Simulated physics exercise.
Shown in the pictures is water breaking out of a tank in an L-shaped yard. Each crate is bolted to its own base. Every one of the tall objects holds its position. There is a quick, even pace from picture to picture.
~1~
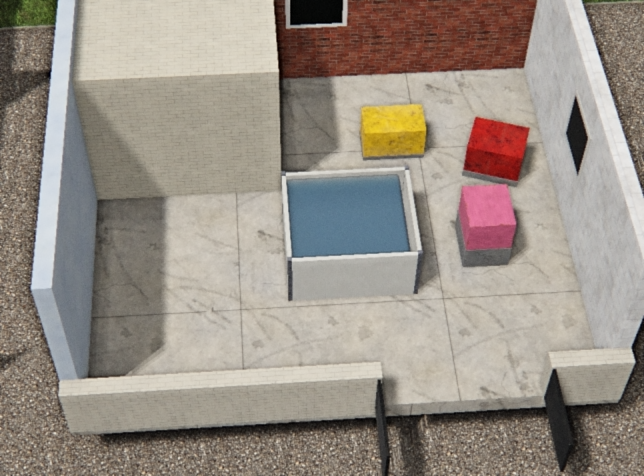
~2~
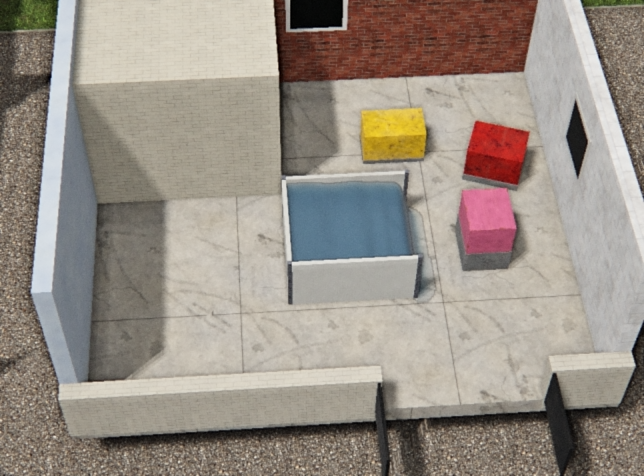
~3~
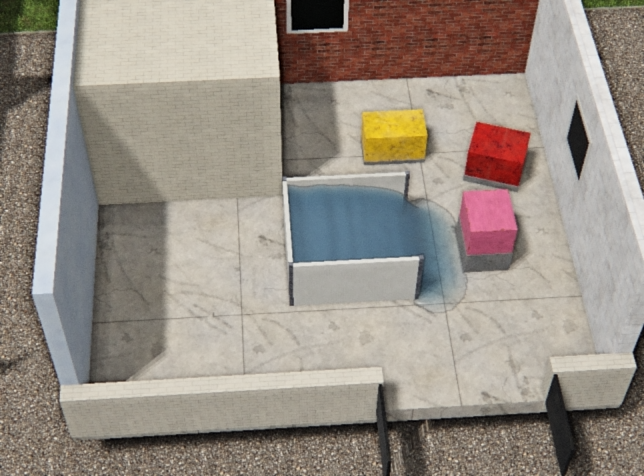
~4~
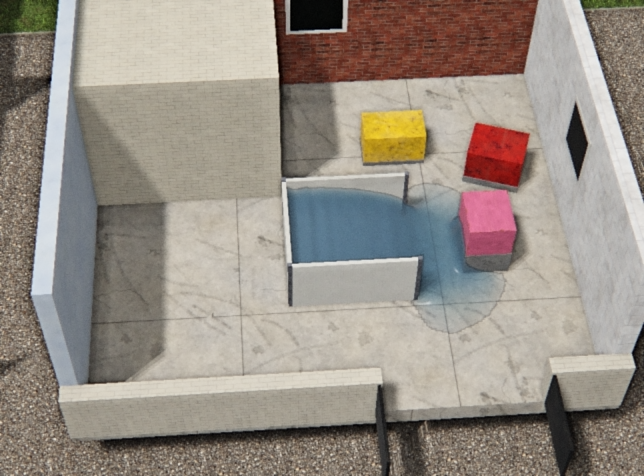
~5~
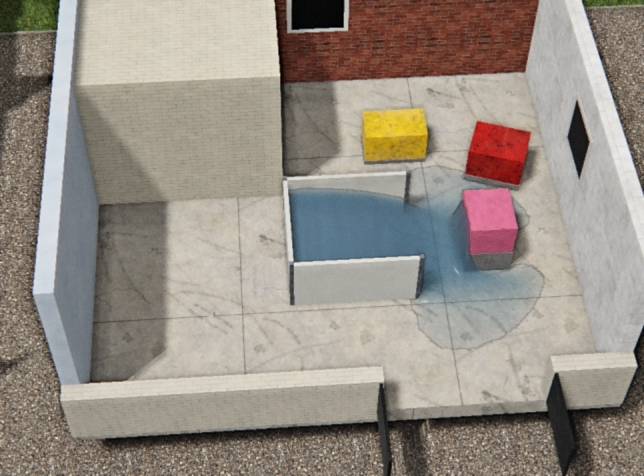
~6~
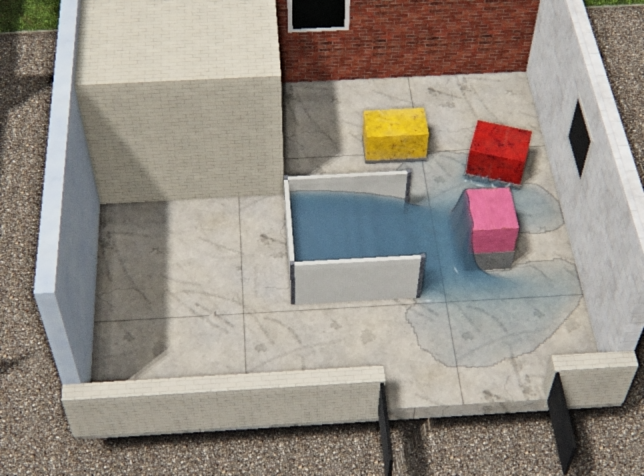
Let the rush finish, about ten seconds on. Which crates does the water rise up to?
In the end the yellow crate picks up moisture; the red crate picks up moisture; the pink crate picks up moisture.
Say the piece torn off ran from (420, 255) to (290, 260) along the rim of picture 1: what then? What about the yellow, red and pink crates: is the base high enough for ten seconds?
The yellow crate is not reached; the red crate is not reached; the pink crate is not reached.
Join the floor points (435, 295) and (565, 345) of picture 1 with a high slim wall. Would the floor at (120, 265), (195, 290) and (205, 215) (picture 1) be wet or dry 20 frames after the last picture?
The first point comes out unwetted, the next unwetted, the last unwetted.
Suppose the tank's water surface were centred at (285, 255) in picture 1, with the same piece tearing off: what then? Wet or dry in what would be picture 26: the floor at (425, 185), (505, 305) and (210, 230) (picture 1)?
Taking the three spots in order: Swamped, swamped, bare.
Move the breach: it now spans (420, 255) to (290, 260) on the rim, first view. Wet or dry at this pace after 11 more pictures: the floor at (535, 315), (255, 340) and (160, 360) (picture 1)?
So it's nothing at the first, liquid at the second and liquid at the third.
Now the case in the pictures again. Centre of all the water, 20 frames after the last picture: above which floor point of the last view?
My guess is about (460, 234).
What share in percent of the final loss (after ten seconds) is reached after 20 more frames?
I'd put it near 45 in a hundred.
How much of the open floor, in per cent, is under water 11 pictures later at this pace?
Estimate: Some 45 in a hundred.
A moment on, water covers 30 % of the floor; the yellow crate water round its plinth, the red crate water round its plinth, the pink crate water round its plinth.
Next, water covers 45 % of the floor; the yellow crate water round its plinth, the red crate water round its plinth, the pink crate water round its plinth.
Then, water covers 50 % of the floor; the yellow crate water round its plinth, the red crate water round its plinth, the pink crate water round its plinth.
Later, water covers 70 % of the floor; the yellow crate water round its plinth, the red crate water round its plinth, the pink crate water round its plinth.
In the end, water covers 90 % of the floor; the yellow crate was topped, the red crate was topped, the pink crate was topped.
